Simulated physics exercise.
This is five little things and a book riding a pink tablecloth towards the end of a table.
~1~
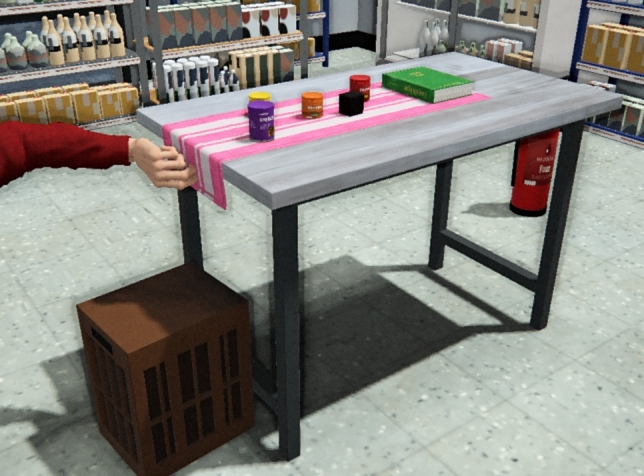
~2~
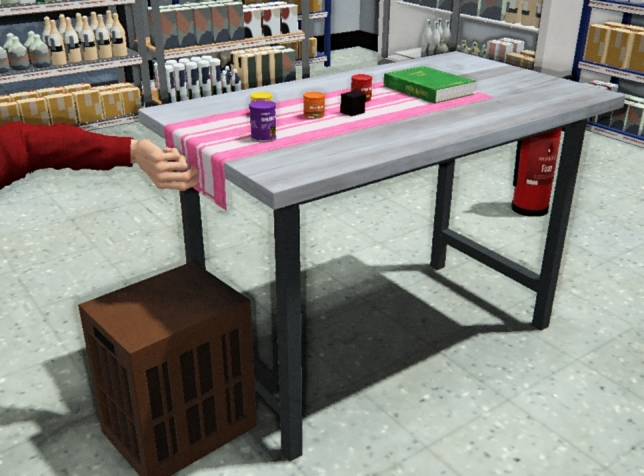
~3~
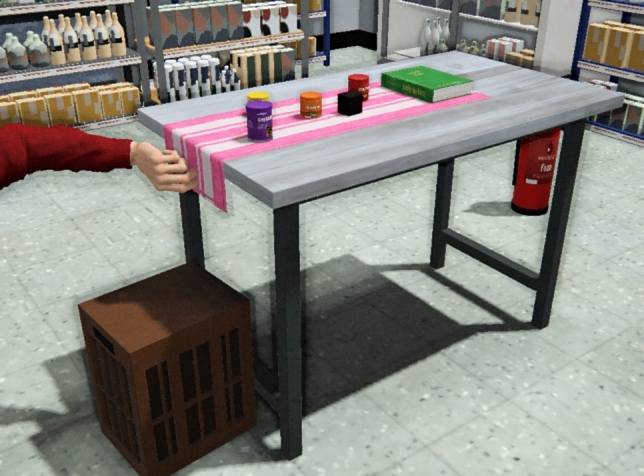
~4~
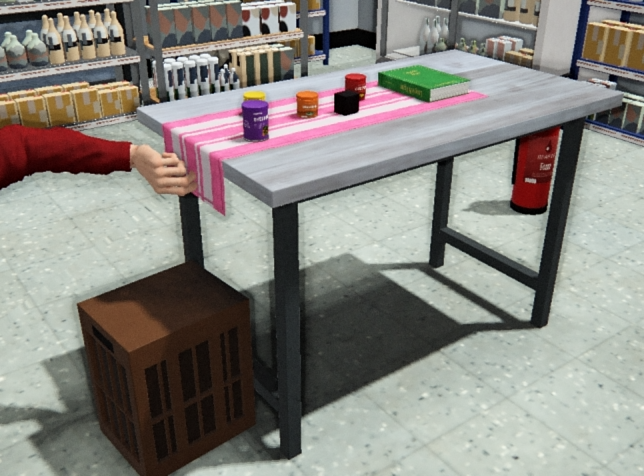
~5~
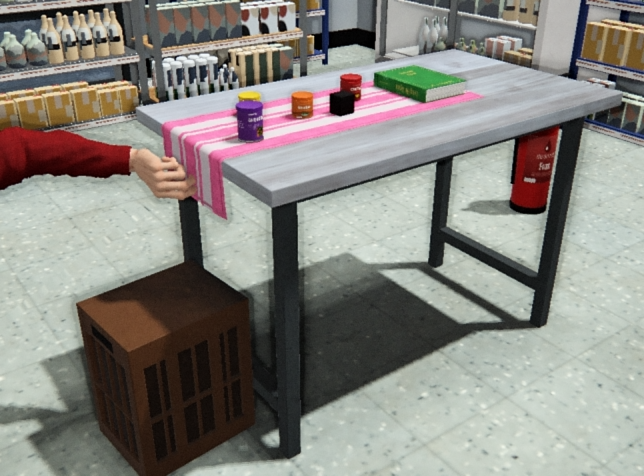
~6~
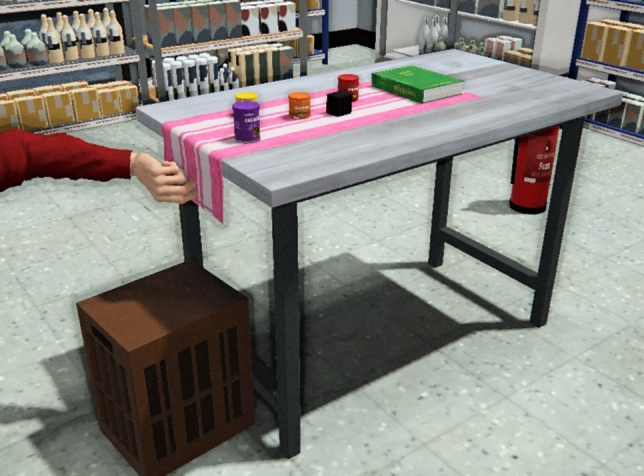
A hand slowly pulls a pink striped cloth left, shifting the small pots and book slightly.
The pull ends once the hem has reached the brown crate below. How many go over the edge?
The count of fallen things is two.
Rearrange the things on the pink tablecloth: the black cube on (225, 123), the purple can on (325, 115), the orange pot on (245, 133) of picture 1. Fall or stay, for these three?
The black cube falls; the purple can keeps its place on top; the orange pot goes over.
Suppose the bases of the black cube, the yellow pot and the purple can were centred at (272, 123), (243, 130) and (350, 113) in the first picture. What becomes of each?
The black cube goes over; the yellow pot tumbles off; the purple can stays on.
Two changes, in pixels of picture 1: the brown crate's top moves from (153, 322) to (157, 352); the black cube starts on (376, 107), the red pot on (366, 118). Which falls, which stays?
The black cube survives, the red pot does not fall.
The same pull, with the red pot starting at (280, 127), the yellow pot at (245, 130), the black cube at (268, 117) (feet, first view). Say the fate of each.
The red pot comes down, the yellow pot is carried off, the black cube tumbles off.
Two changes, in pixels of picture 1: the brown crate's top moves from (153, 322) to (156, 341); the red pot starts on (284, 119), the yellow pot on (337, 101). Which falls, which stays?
The red pot is carried off, the yellow pot holds on.
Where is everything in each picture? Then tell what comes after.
Hem (225, 210); purple can (261, 104); yellow pot (260, 95); orange pot (312, 95); black cube (351, 94); red pot (360, 77); top of the crate (153, 322), in the first picture.
Hem (227, 211); purple can (263, 104), in the second picture.
Hem (227, 213); yellow pot (258, 95), in the third picture.
Hem (225, 216); orange pot (307, 94); top of the crate (154, 320), in the fourth picture.
Hem (227, 220); black cube (342, 93), in the fifth picture.
Hem (224, 225); purple can (246, 105); yellow pot (246, 95); orange pot (300, 95); black cube (339, 94); red pot (349, 77), in the sixth picture.
Soon after, hem near (198, 266); purple can gone.
After that, hem on the crate; purple can and yellow pot gone.
In the end, hem on the crate; purple can and yellow pot gone. It carries off two.
